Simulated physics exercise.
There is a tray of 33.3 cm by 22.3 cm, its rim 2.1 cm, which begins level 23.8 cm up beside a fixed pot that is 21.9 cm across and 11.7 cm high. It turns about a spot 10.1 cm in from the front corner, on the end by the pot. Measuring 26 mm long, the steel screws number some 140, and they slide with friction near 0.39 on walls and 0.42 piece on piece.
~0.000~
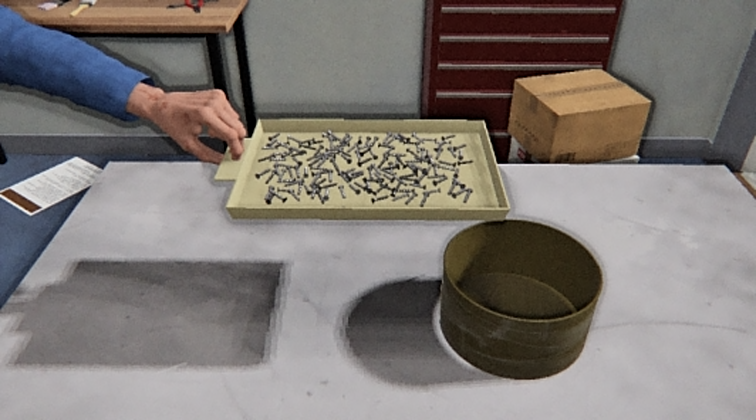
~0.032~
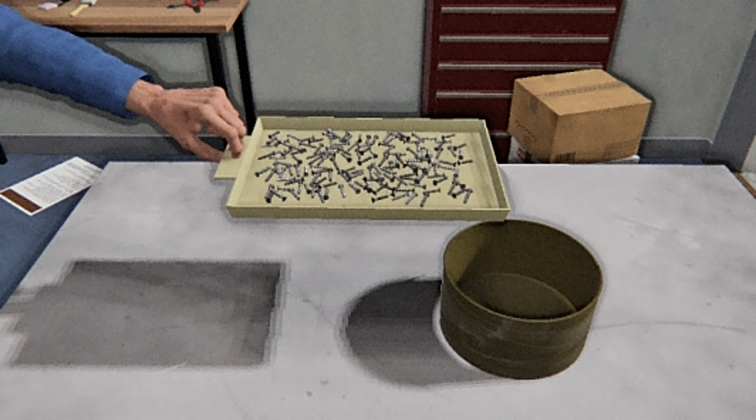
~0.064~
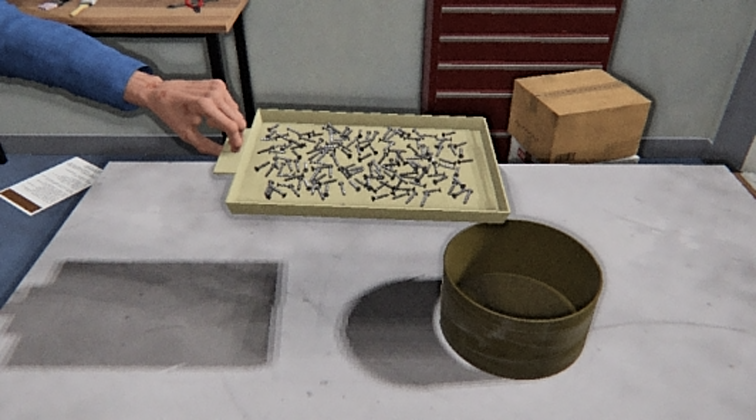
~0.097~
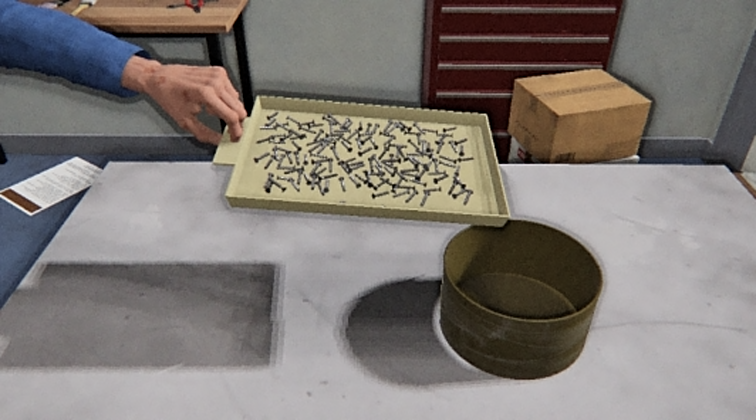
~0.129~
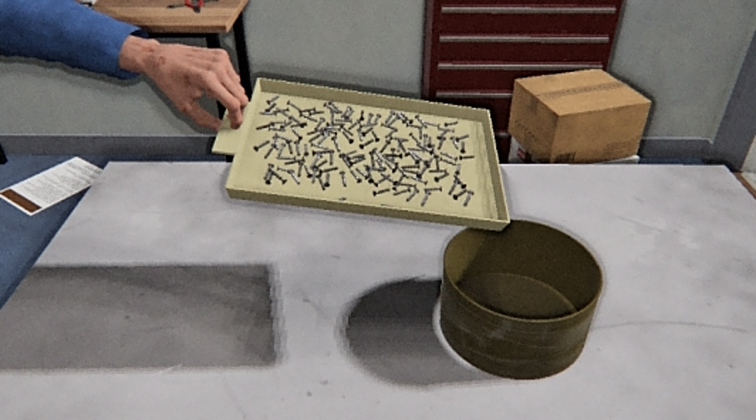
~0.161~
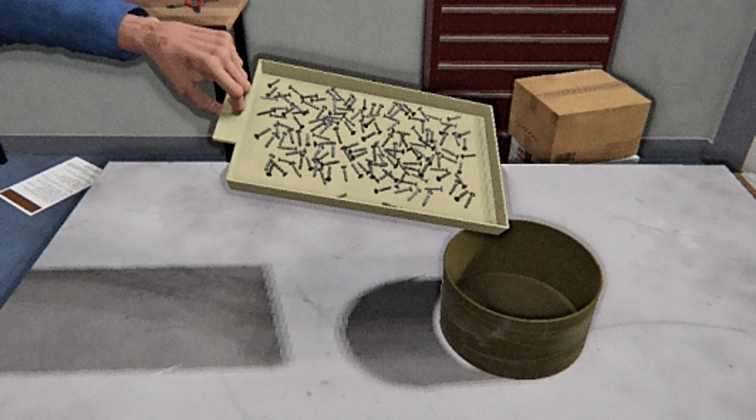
The video shows a hand in a blue sleeve holding a shallow, pale yellow tray of scattered screws beside a dark round pot on a table, then raising the left end so the tray tilts down toward the right.
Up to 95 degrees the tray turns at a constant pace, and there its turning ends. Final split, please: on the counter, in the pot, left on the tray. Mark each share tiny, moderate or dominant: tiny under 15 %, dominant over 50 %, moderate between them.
Counter: Moderate, pot: Dominant, left on the tray: Tiny.
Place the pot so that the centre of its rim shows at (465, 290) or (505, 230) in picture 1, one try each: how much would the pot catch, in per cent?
95 % and 5 %.
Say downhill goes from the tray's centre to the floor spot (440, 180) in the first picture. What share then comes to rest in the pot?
Something like 85 in a hundred.
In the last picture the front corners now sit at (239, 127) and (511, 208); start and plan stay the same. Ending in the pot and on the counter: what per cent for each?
Final per cent - pot 65, counter 35.
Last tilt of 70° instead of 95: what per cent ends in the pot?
About 60 in a hundred would end up in the pot.
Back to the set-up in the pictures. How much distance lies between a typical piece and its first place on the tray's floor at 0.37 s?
About 4 cm.
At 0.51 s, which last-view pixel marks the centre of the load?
Load centre, approx.: (460, 222) px.
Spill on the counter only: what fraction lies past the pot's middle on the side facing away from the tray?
Around 30 per cent, give or take.
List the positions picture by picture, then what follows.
The first frame shows tray tilt 0 degrees, front corners at (231, 205) and (505, 207); middle of the pieces at (366, 161); pot at (522, 265).
The second frame shows tray tilt 1 degrees, front corners at (231, 204) and (505, 207); middle of the pieces at (366, 160).
The third frame shows tray tilt 3 degrees, front corners at (230, 200) and (506, 210), lowest corner right front; middle of the pieces at (366, 156).
The fourth frame shows tray tilt 7 degrees, front corners at (230, 193) and (506, 214), lowest corner right front; middle of the pieces at (366, 151).
The fifth frame shows tray tilt 13 degrees, front corners at (230, 185) and (505, 219), lowest corner right front; middle of the pieces at (368, 143).
The sixth frame shows tray tilt 19 degrees, front corners at (231, 177) and (504, 224), lowest corner right front; middle of the pieces at (370, 135); pot at (522, 265). Its pace works out near 185 degrees a second.
After 0.37 s, tilt 58 degrees; the tray holds 100 %, the pot 0 %.
After 0.51 s, tilt 84 degrees; the tray holds 95 %, the pot 0 %.
After 0.78 s, tilt 95 degrees; the tray holds 0 %, the pot 60 %.
At rest (1.8 s), counter 40 %, pot 60 %, tray 0 %.
